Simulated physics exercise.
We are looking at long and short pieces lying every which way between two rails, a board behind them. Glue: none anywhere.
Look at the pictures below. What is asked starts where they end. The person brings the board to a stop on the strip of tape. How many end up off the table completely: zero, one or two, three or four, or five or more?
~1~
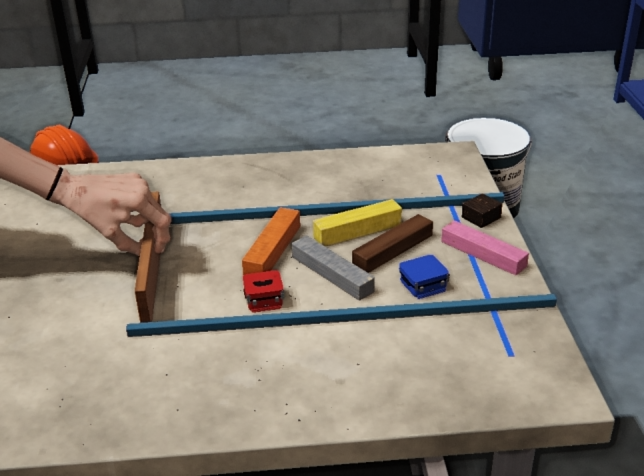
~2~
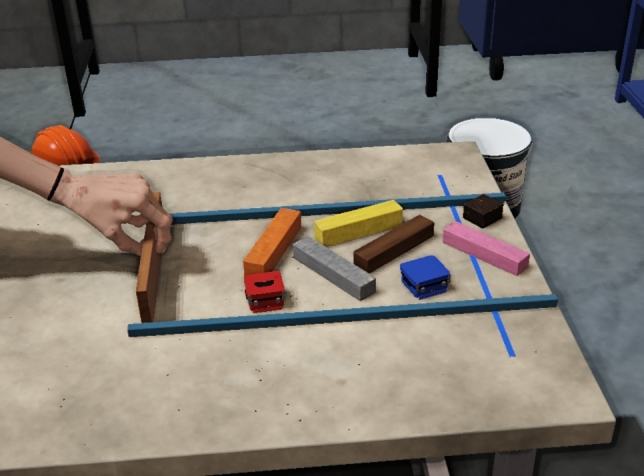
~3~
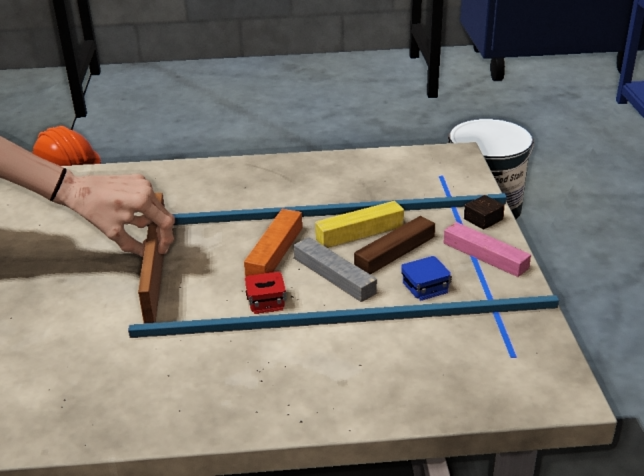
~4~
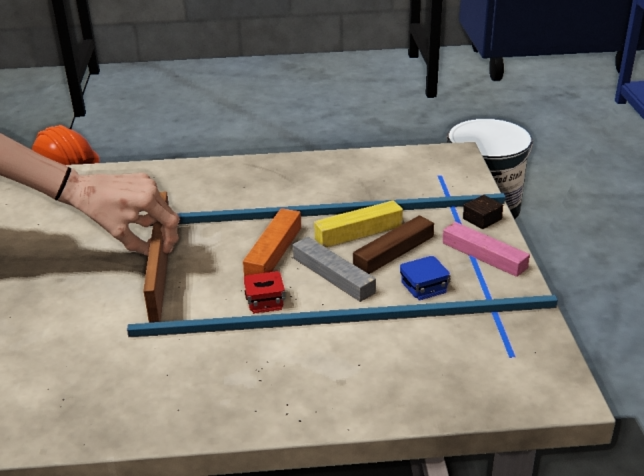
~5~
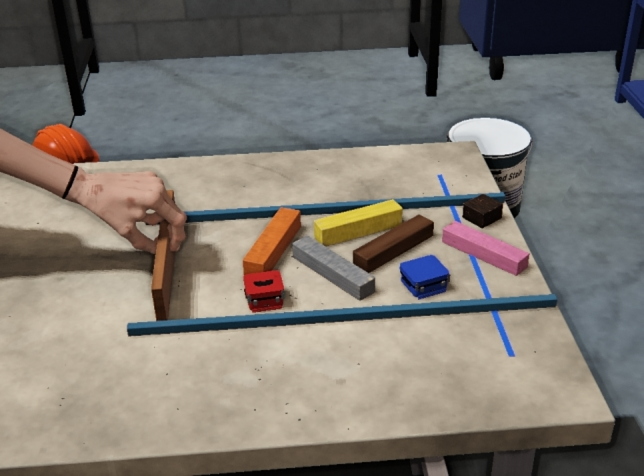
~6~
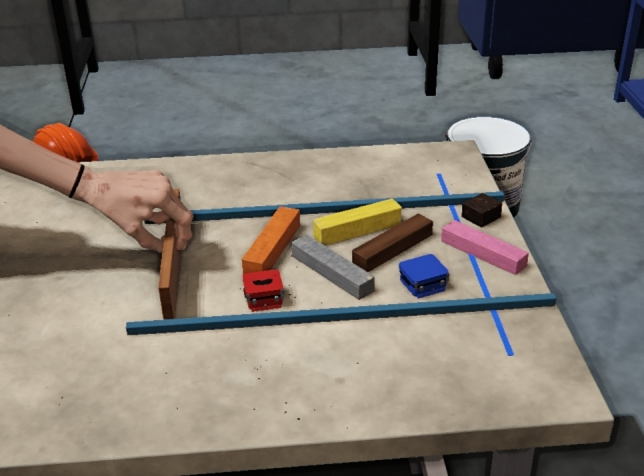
Lost: Three or four.
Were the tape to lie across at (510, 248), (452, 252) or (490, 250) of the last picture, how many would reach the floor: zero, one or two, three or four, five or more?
In turn: 5 or more; 1 or 2; five or over.
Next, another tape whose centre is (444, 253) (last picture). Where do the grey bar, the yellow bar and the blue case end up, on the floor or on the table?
As for the grey bar, it keeps its place; the yellow bar keeps its place; the blue case keeps its place.
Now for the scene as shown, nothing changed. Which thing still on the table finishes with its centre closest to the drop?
The yellow bar is the one you want.
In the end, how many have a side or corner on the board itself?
It's 2.
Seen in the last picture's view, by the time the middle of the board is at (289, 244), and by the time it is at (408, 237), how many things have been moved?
The count is 4 at the first point and 8 at the second.
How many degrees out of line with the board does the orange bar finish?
Some 0 degrees.
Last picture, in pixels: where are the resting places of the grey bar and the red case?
You'll find the grey bar at roughly (519, 259) and the red case at roughly (502, 277).
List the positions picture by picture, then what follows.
In the first picture, black block (482, 210); pink bar (484, 247); blue case (423, 277); board (151, 255); tape (470, 252).
In the second picture, pink bar (485, 248); red case (265, 293).
In the third picture, blue case (425, 279); yellow bar (360, 224).
In the fourth picture, black block (483, 212); orange bar (273, 243).
In the fifth picture, pink bar (485, 248); board (166, 253).
In the sixth picture, black block (482, 210); pink bar (484, 247); blue case (423, 276); board (172, 252); tape (470, 251).
A little later, none off yet; black block at rest near (482, 210); pink bar at rest near (484, 247); blue case at rest near (423, 276).
Next, none off yet; black block shifted a little near (493, 207); pink bar shifted a little near (512, 251); blue case shifted about its own width near (465, 274).
When it is over, the number that fall off is three or four; down, brown stick, blue case, pink bar and black block.
